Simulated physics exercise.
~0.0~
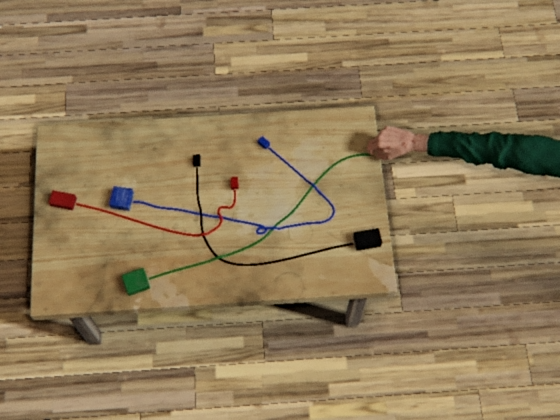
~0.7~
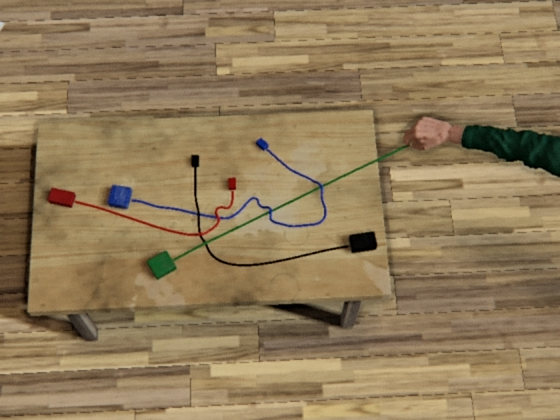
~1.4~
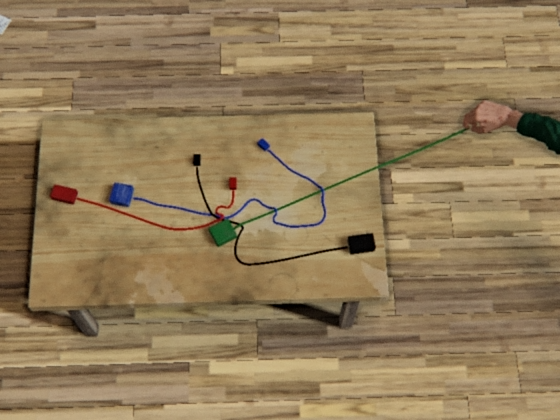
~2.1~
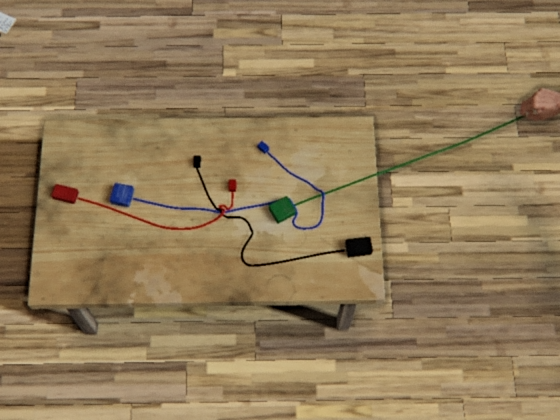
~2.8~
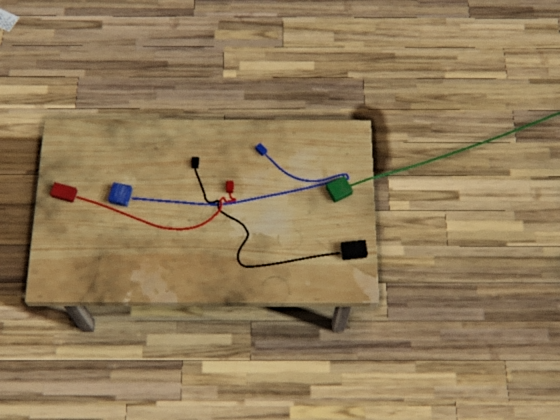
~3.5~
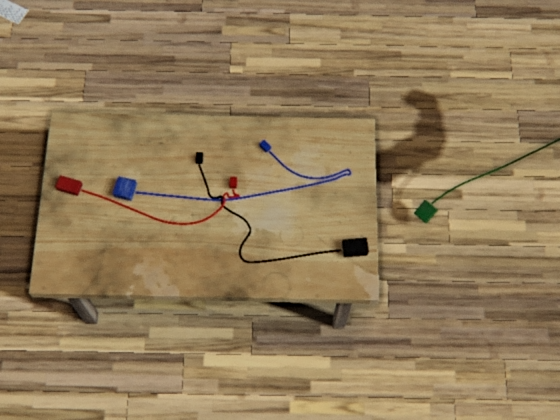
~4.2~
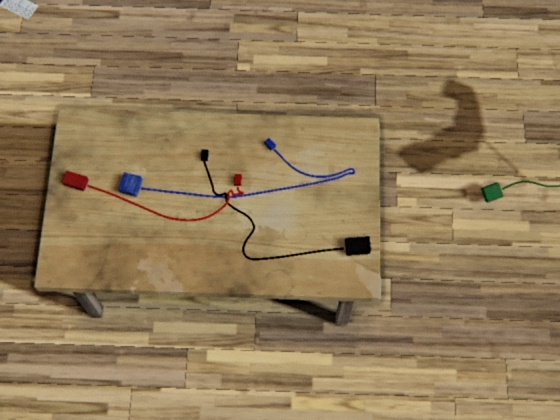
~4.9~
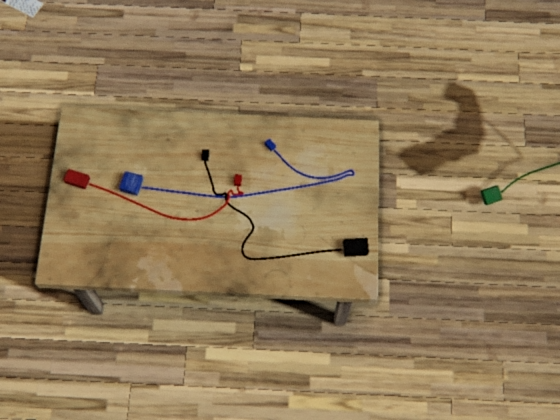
A hand in a green sleeve pulled a green cord off to the right, dragging its green block through the tangled red, blue and black cords and off the table's edge, while the other blocks stayed on the wooden top.
